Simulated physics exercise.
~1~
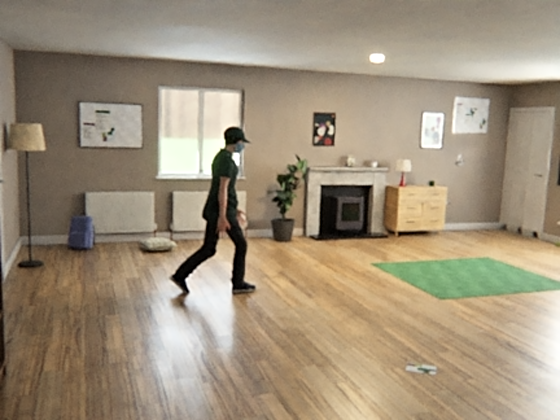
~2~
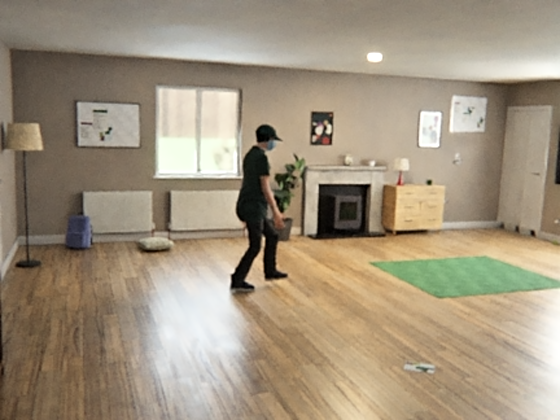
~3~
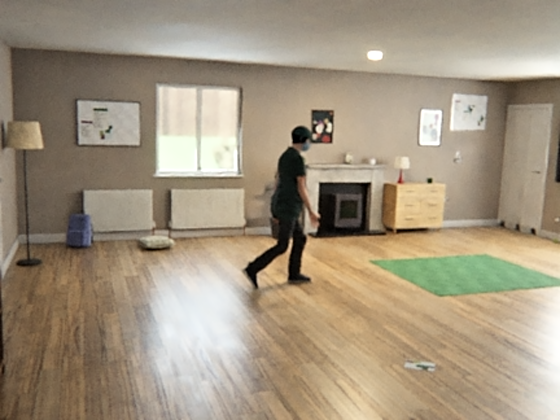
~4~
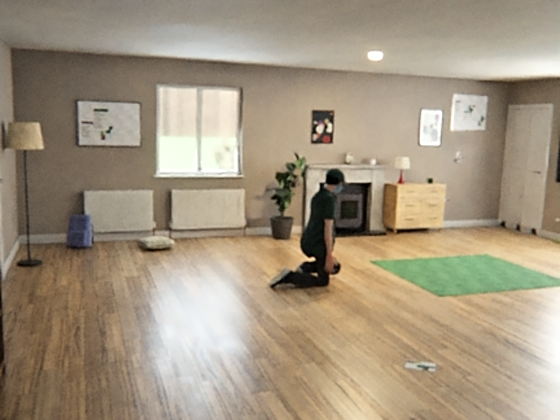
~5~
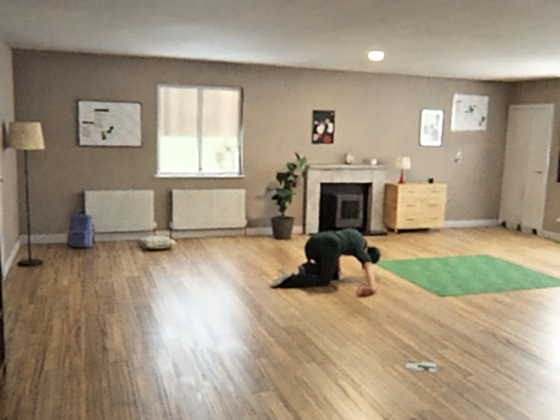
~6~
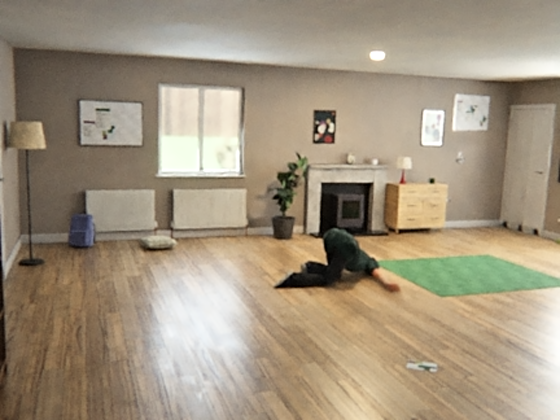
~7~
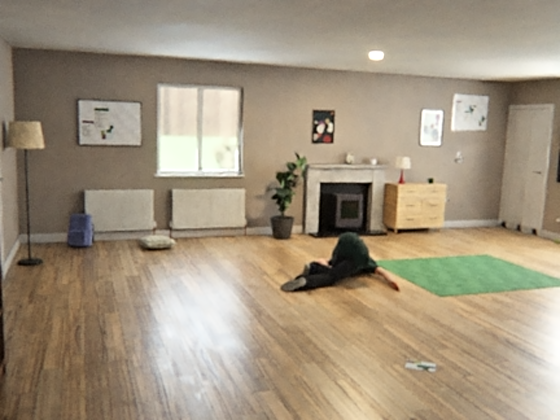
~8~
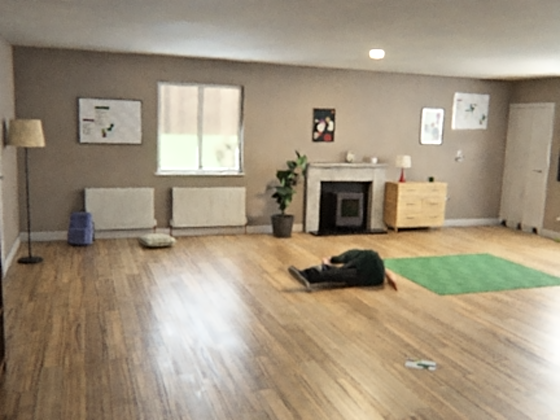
A person in dark clothes and a cap walked right across the wooden floor toward a green mat, sank to their knees, pitched forward onto their hands, and crumpled down, ending lying still with their head just short of the mat's near edge.
